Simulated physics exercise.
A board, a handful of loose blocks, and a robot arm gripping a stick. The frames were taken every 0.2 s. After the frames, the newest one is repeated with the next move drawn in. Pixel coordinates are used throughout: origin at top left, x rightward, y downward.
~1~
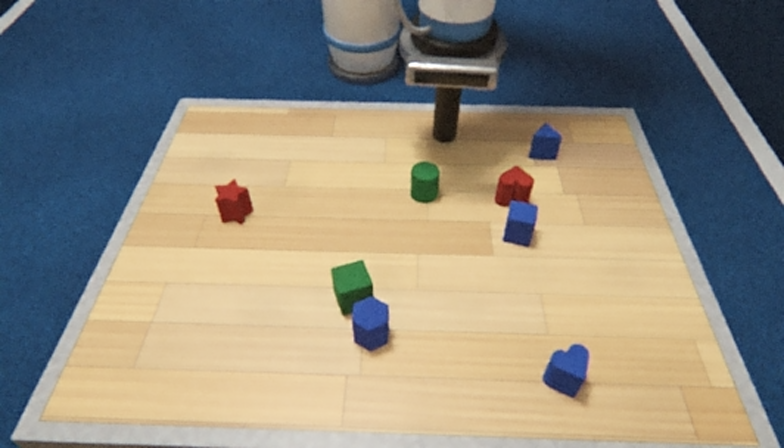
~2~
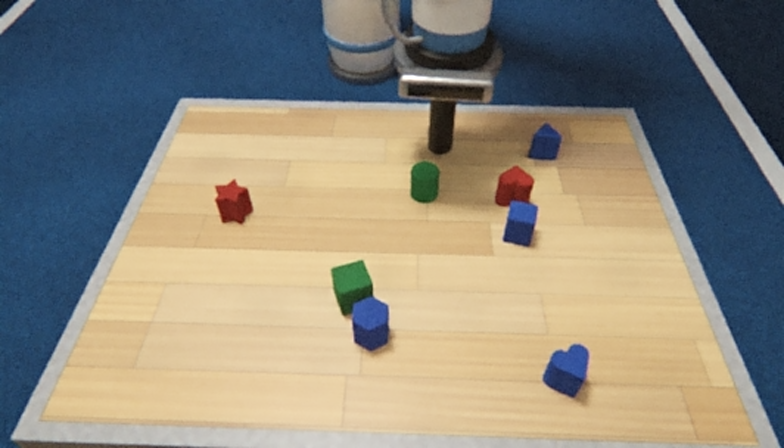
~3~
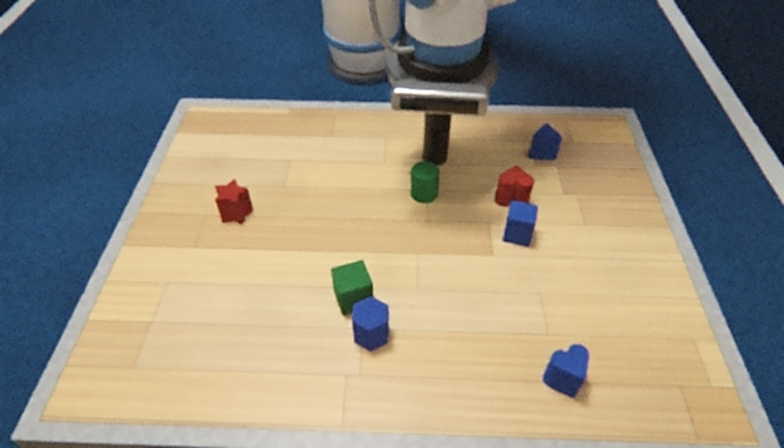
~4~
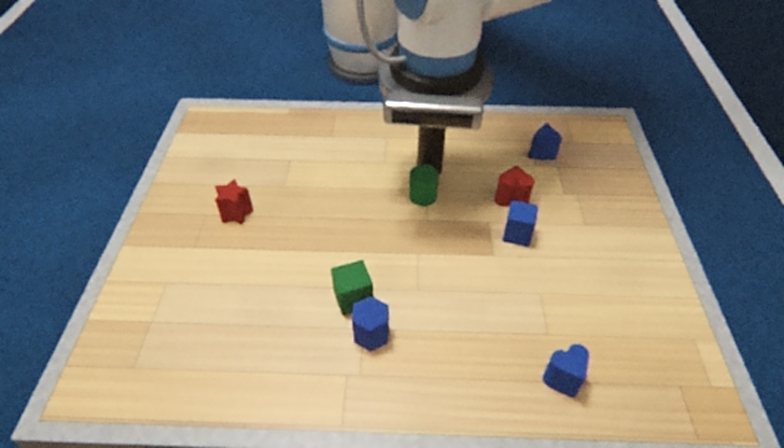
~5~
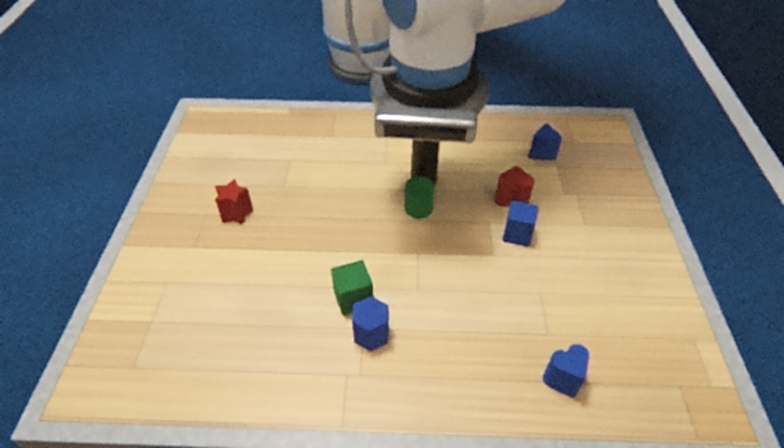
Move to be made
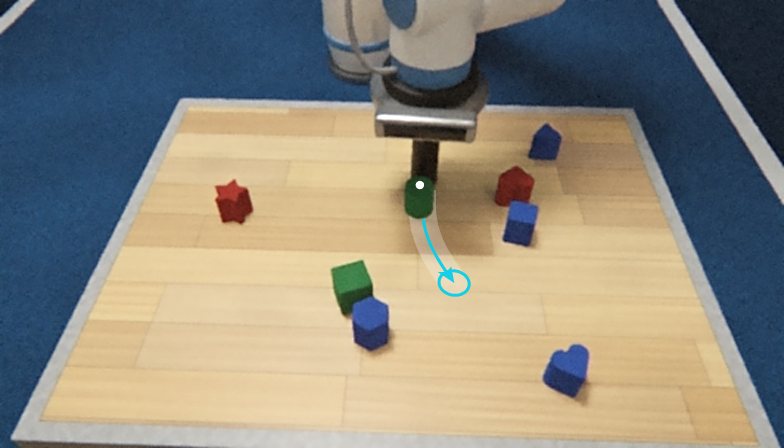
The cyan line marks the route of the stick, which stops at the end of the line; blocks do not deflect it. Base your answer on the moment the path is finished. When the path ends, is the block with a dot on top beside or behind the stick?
Yes.
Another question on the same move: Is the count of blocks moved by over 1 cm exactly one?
I believe so.
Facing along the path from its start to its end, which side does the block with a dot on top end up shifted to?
It will end up to the right.
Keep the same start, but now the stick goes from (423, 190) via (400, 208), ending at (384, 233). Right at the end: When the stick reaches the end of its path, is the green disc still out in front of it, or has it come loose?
I'm fairly sure the green disc slides away from the front of the stick at some point.
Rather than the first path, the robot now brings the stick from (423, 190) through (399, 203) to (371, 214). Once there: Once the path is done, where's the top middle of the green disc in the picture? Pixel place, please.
Its top centre lands on (410, 199).
Path on the board, from (423, 190) over (423, 219) and (433, 250) to (454, 283); the dot is on the green disc.
The first path, step by step. One third of the way, stick at (424, 211); green disc at (413, 215).
Two thirds of the way, stick at (434, 242); green disc at (407, 237).
At the end, stick at (455, 274); green disc at (407, 237); blue square block in place.
